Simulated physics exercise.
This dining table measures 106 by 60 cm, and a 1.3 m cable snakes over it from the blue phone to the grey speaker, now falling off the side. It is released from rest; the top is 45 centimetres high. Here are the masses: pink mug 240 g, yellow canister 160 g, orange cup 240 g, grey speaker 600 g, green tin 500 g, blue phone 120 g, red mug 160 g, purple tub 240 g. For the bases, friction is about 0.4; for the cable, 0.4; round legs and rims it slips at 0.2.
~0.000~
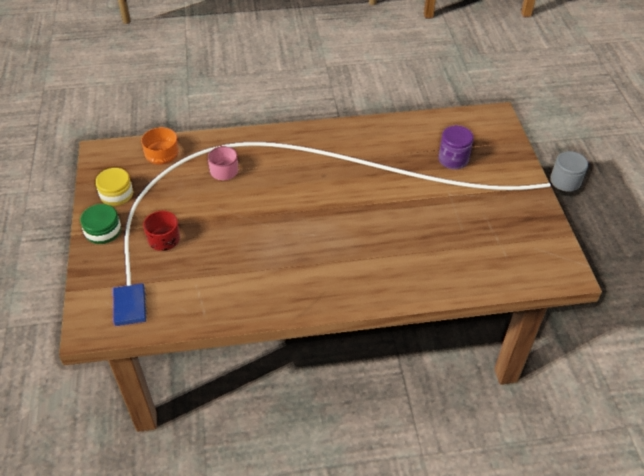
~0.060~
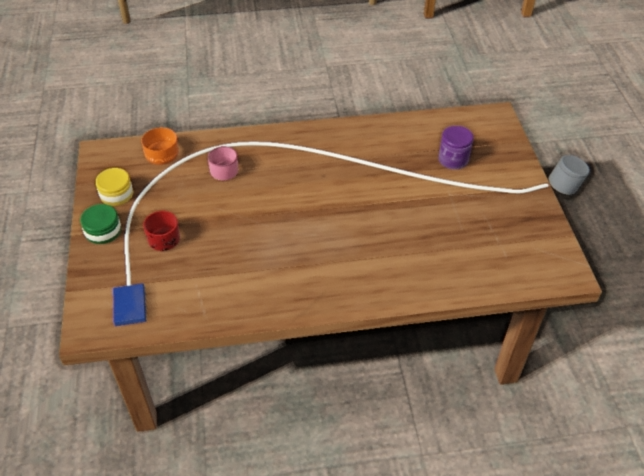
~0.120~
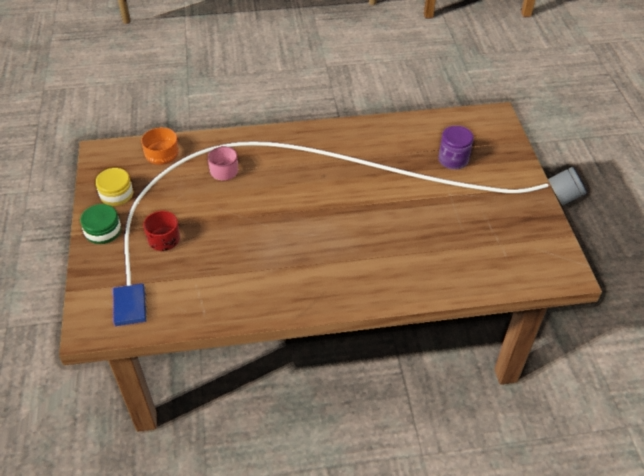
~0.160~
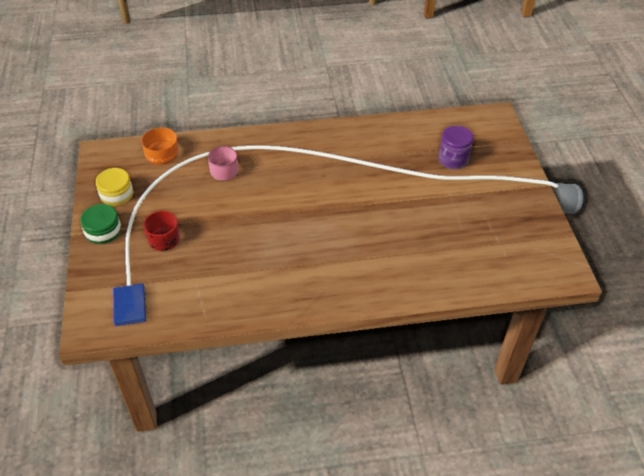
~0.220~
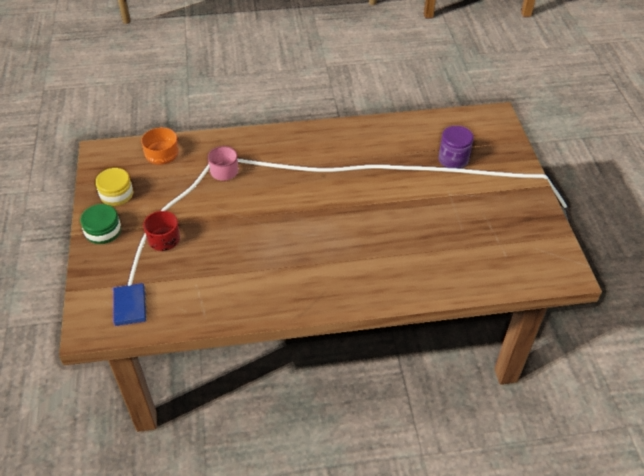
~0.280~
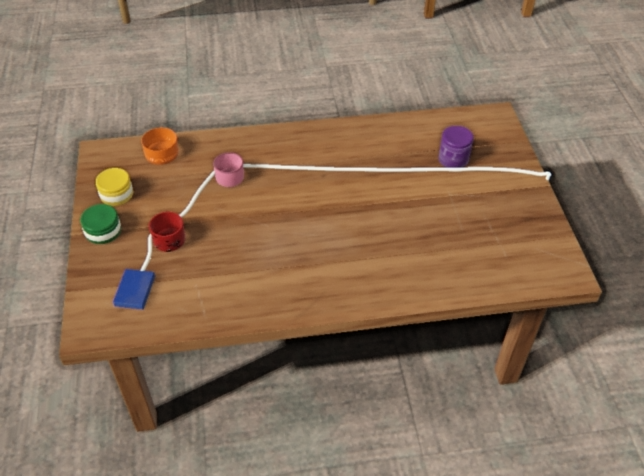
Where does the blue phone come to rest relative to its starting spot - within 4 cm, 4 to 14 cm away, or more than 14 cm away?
Expect it to change position a great amount.
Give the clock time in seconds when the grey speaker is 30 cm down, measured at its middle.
The clock reads 0.34 s at that moment.
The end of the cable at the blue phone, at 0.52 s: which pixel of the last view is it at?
You'll find it near pixel (169, 222).
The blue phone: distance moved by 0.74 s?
The blue phone is 20 cm out of place.
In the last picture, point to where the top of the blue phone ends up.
The top ends up close to (147, 219) in the last picture.
By 0.5 s, the cable's tail end at (169, 222); blue phone 21 cm off its start, pink mug 14 cm off its start, grey speaker over the edge.
By 0.7 s, the cable's tail end at (170, 220); blue phone 22 cm off its start, pink mug 14 cm off its start, grey speaker over the edge.
By 1.0 s, the cable's tail end at (170, 220); blue phone 22 cm off its start at (147, 219), pink mug 14 cm off its start at (257, 191), grey speaker over the edge.
By 1.2 s, the cable's tail end at (170, 220); blue phone 22 cm off its start, pink mug 14 cm off its start, grey speaker over the edge.
By 2.4 s, the cable's tail end at (170, 220); blue phone 22 cm off its start at (147, 219), pink mug 14 cm off its start at (257, 191), grey speaker over the edge, red mug 5 cm off its start at (184, 219).
